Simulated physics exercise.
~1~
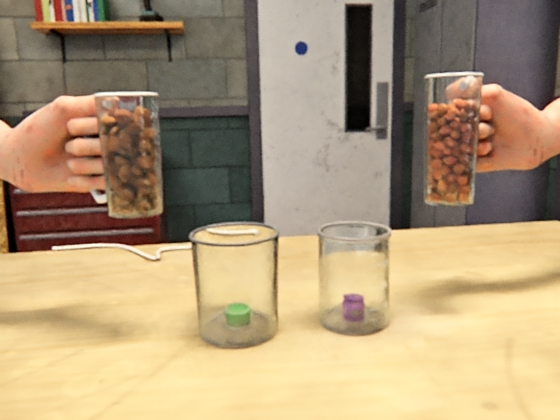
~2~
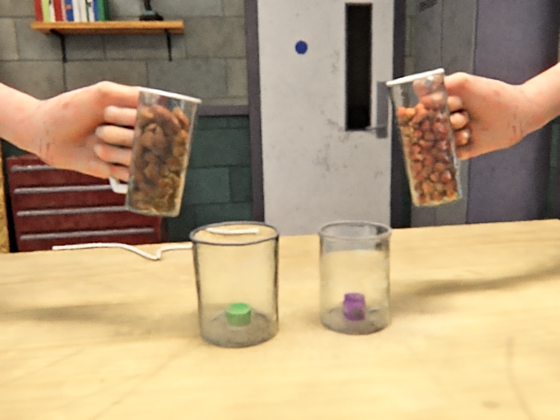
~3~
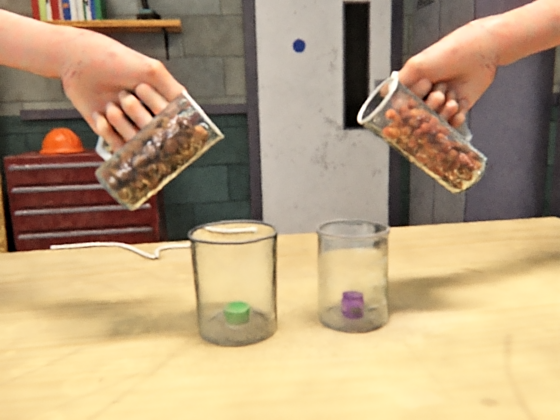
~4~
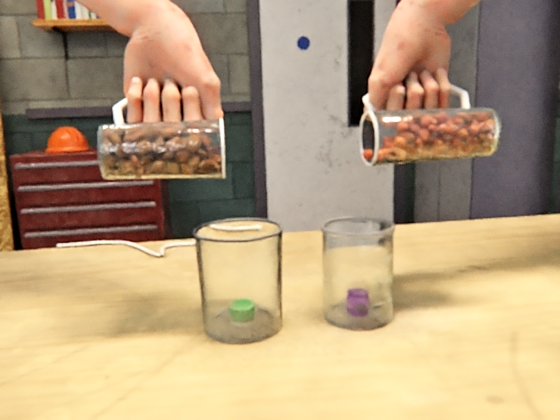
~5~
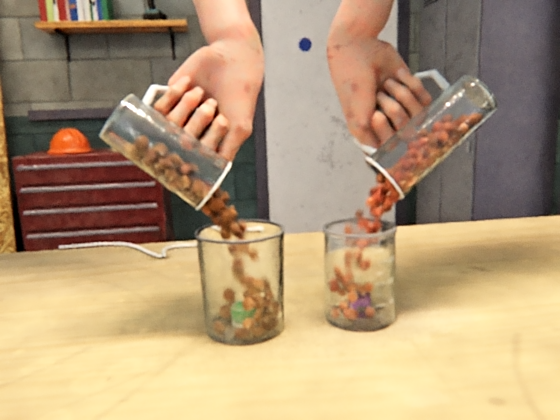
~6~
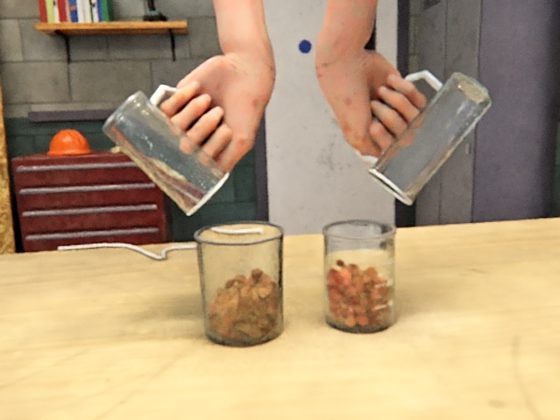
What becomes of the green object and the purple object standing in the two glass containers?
Both end up hidden. The green one on the left and the purple one on the right are each covered by the poured pieces.
